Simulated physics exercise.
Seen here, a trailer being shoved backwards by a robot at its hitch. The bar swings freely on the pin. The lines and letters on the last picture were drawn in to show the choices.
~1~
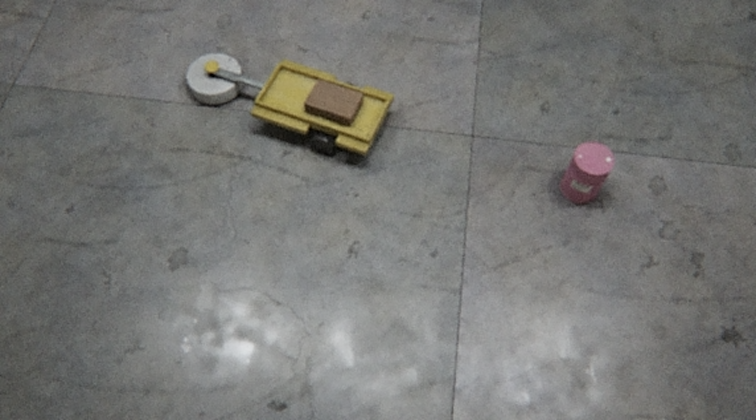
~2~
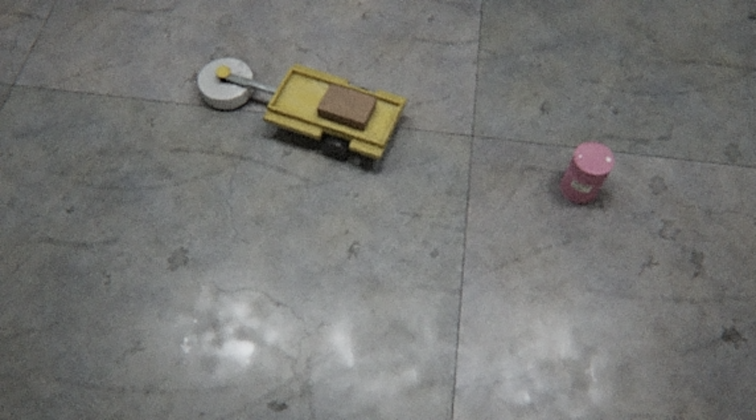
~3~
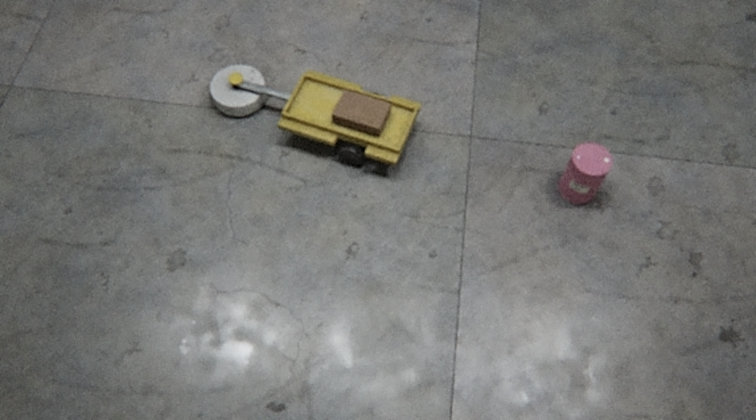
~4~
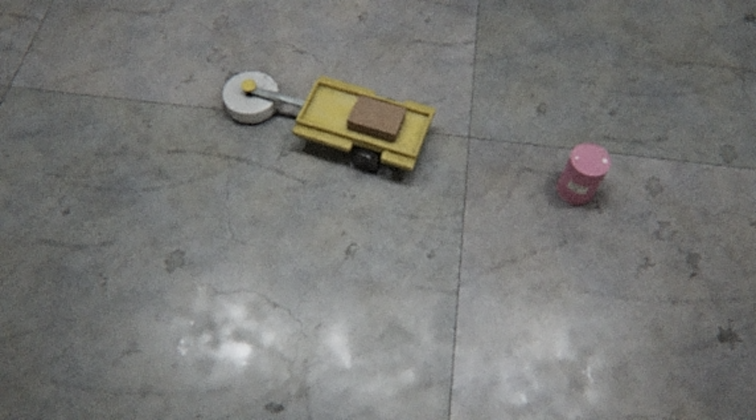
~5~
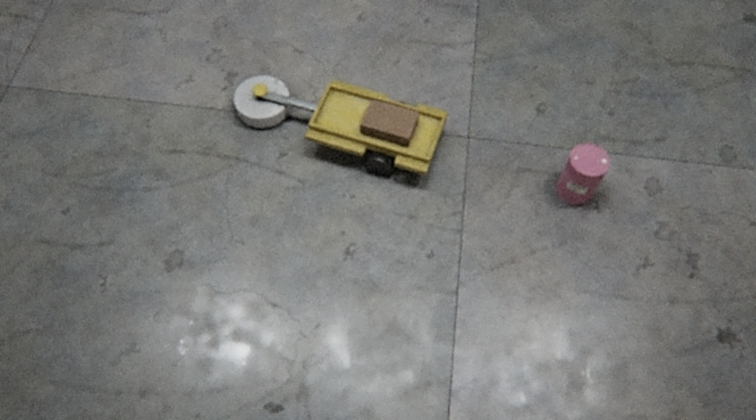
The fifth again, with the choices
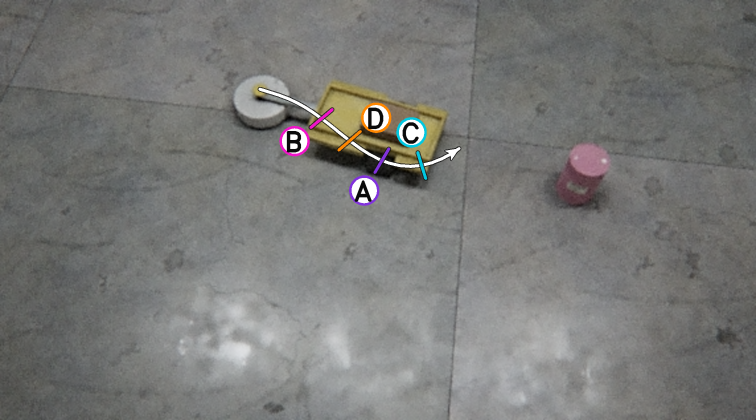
On a grey tiled floor with dark seams, a round white robot sits behind a yellow cart carrying a brown block, joined to it by a bar, with a pink keg off to the right. The robot pushes the cart steadily rightward and slightly down, narrowing the gap to the keg, which barely shifts.
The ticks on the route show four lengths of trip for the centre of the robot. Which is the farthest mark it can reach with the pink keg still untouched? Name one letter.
It can go as far as D.
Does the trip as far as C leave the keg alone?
No.
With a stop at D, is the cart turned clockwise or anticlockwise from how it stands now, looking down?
Anticlockwise.
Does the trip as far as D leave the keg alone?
For that mark, yes.
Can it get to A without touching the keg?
For that mark, no.
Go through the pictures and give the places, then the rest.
Yellow cart (323, 104); pink keg (579, 188); robot (215, 76), in the first picture.
Robot (226, 81); yellow cart (336, 108); pink keg (579, 188), in the second picture.
Robot (238, 88); yellow cart (350, 114); pink keg (577, 188), in the third picture.
Robot (251, 94); yellow cart (365, 120); pink keg (576, 189), in the fourth picture.
Robot (262, 99); yellow cart (378, 124); pink keg (575, 189), in the fifth picture.
On the marked copy, A at (382, 161); B at (322, 119); C at (422, 165); D at (350, 141); the route from (260, 89) via (352, 143) to (459, 149).
Following D. Soon after the start, robot (296, 111), cart (415, 134).
Later, robot (325, 130), cart (450, 144).
In the end, robot (350, 150), cart (480, 149); nothing has been touched.
As for the rest, A is too far, the keg has been hit; B is safe but short; C is too far, the keg has been hit.
